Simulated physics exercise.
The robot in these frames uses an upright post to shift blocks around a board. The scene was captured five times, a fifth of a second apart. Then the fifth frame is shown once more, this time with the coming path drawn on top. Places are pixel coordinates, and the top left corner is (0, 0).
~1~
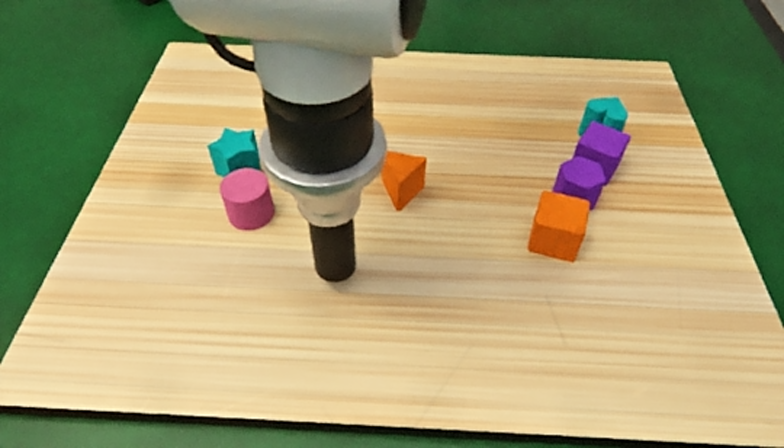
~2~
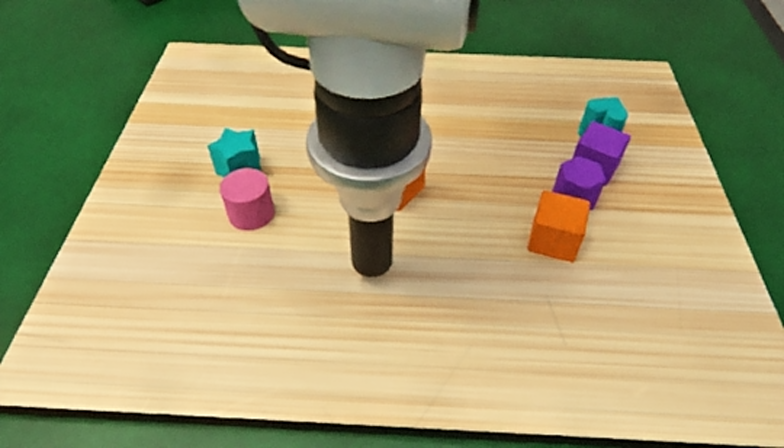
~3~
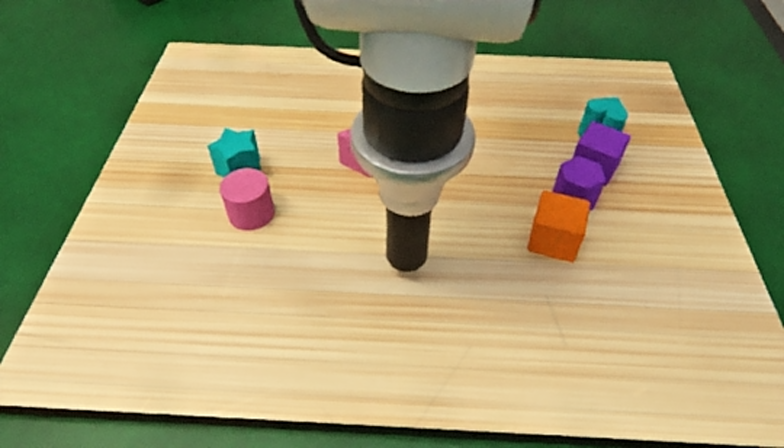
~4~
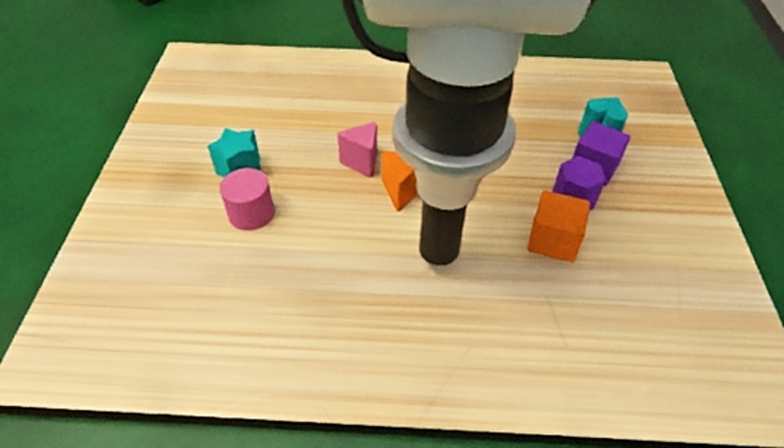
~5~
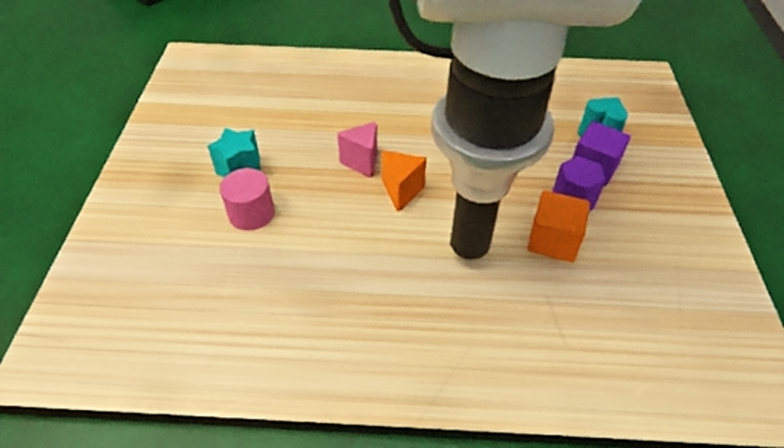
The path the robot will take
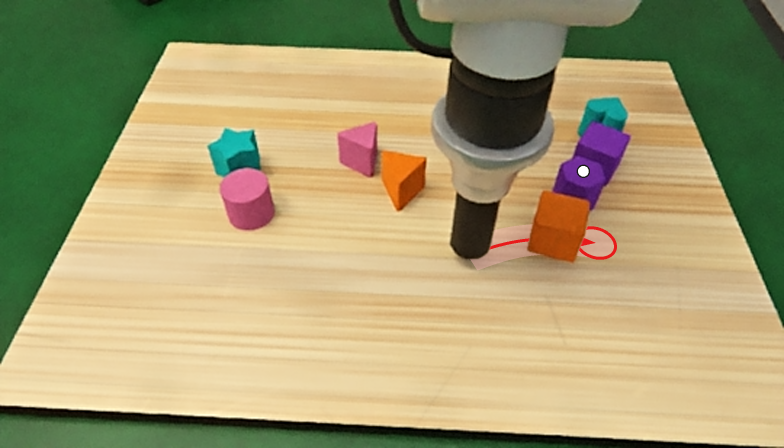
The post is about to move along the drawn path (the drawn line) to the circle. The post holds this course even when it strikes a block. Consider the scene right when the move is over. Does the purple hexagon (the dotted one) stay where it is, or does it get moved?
By the last moment, the purple hexagon will still be in its place.
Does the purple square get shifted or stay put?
It will be resting on its spot.
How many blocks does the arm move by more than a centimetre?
Going by the path, one block will move.
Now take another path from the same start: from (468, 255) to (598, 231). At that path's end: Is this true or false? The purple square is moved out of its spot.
The claim does not hold.
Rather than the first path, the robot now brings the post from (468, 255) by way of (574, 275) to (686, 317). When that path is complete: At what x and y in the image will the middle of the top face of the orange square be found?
Just about (595, 209).
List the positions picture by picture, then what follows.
The first picture shows tip of the post at (336, 266), middles of tops, orange square at (563, 211), purple hexagon at (583, 171), purple square at (605, 139).
The second picture shows post at (372, 261), nothing pushed.
The third picture shows post at (407, 256), nothing pushed.
The fourth picture shows post at (439, 250), nothing pushed.
The fifth picture shows post at (470, 244), orange square at (563, 211), purple hexagon at (583, 171), purple square at (605, 139).
The line goes from (468, 255) by way of (508, 243) and (551, 239) to (596, 243); the dot is on the purple hexagon.
The first path, step by step. One third of the way, post at (513, 231); nothing pushed yet.
Two thirds of the way, post at (556, 227); orange square at (606, 210), turned 20° anticlockwise.
At the end, post at (601, 231); orange square at (650, 209), turned 30° anticlockwise; purple hexagon unmoved; purple square unmoved.
